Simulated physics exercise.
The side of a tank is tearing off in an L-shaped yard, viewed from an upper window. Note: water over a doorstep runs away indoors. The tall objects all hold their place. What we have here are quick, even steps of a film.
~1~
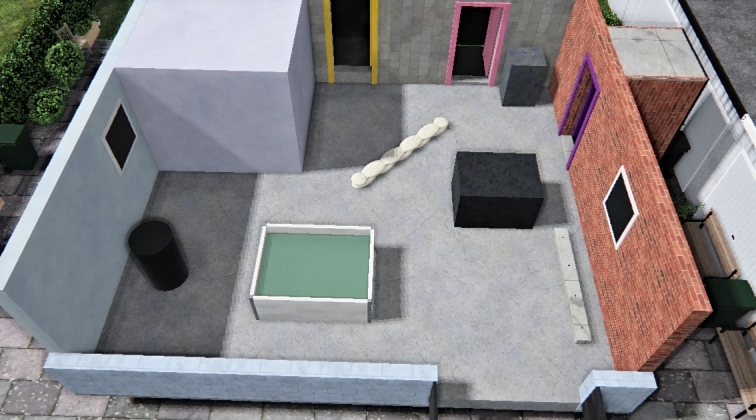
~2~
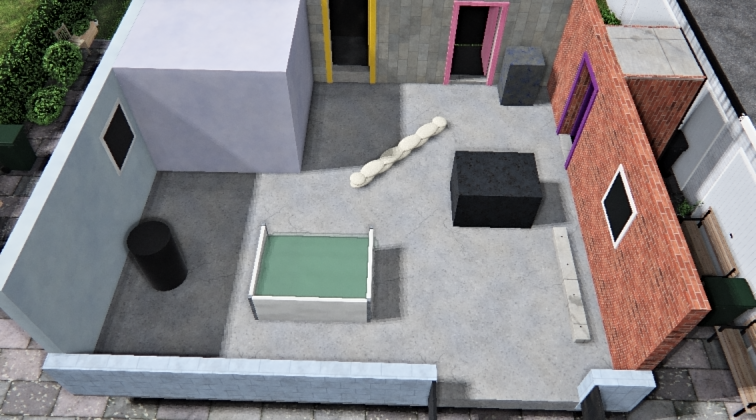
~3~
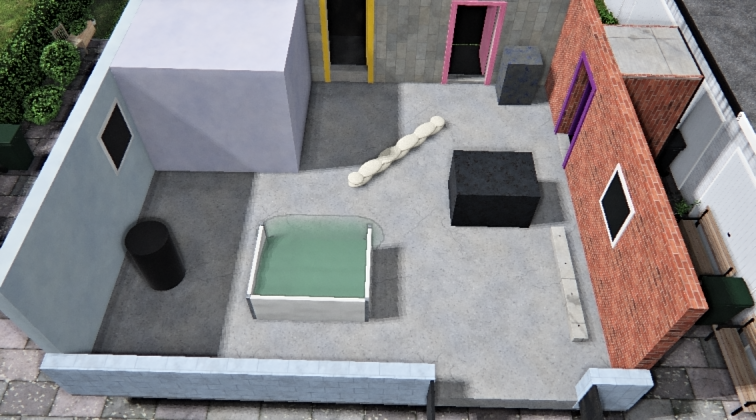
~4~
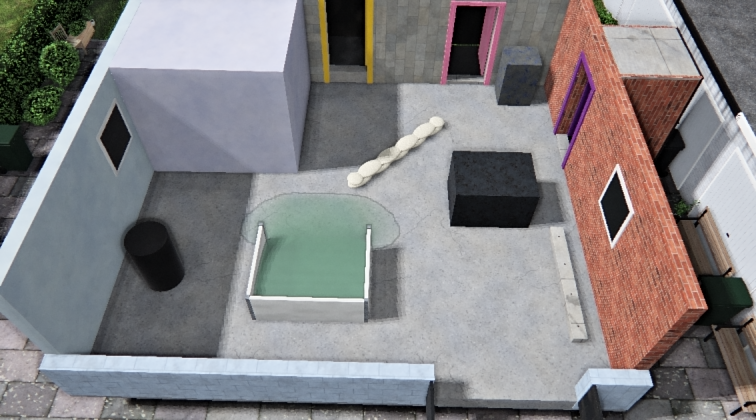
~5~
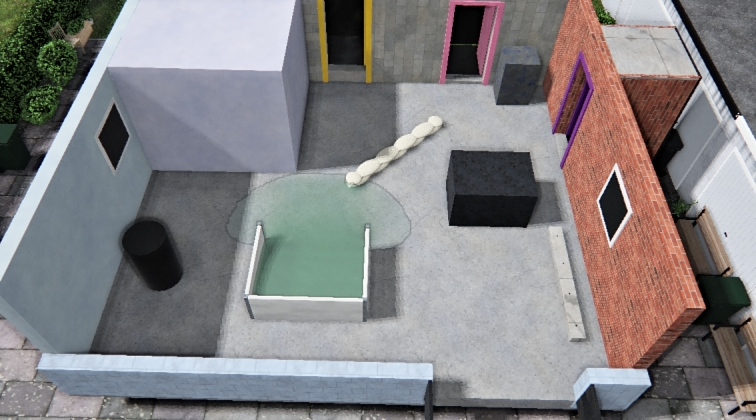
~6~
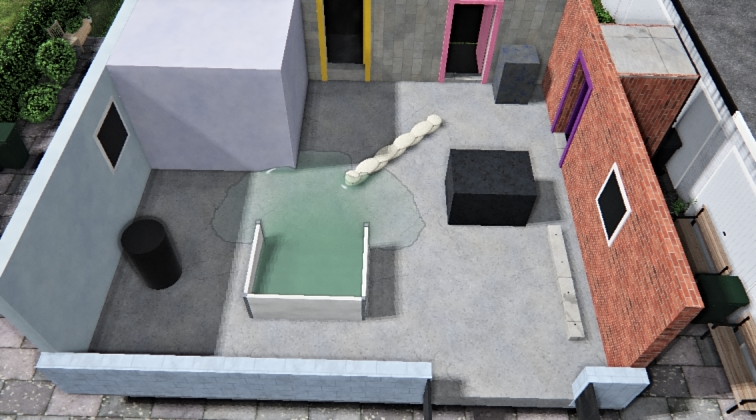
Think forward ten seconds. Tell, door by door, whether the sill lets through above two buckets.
Result: Most likely the pink door will not exceed two buckets, most likely the purple door will exceed two buckets, most likely the yellow door will not exceed two buckets.
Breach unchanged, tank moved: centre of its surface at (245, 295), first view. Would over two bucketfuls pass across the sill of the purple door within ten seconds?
Looking at the purple door, it comes in lower.
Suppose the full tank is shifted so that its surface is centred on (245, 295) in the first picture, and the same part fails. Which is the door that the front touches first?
That's the door marked yellow.
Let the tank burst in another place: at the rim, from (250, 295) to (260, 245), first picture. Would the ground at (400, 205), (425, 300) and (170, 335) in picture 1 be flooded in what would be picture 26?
The three spots, in order, are spared, spared and inundated.
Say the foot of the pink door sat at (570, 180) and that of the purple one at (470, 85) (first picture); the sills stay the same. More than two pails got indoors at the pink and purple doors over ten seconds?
Taking them in turn, the pink door remains below the mark and the purple door crosses the line.
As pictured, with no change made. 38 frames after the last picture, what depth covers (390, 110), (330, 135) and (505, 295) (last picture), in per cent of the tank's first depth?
I'd say around 8 per cent, then 10 per cent, then 0 per cent.
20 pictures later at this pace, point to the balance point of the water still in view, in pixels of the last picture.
The balance point is around (335, 165).
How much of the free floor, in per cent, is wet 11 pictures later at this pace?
My best guess is some 35 %.
A moment on, water covers 25 % of the floor; the pink door not reached, the purple door not reached, the yellow door not reached.
Next, water covers 35 % of the floor; the pink door not reached, the purple door not reached, the yellow door wet at the sill, nothing in.
Then, water covers 50 % of the floor; the pink door wet at the sill, nothing in, the purple door wet at the sill, nothing in, the yellow door wet at the sill, nothing in.
Later, water covers 65 % of the floor; the pink door under two buckets in, the purple door over two buckets in, the yellow door wet at the sill, nothing in.
In the end, water covers 80 % of the floor; the pink door under two buckets in, the purple door over two buckets in, the yellow door wet at the sill, nothing in.
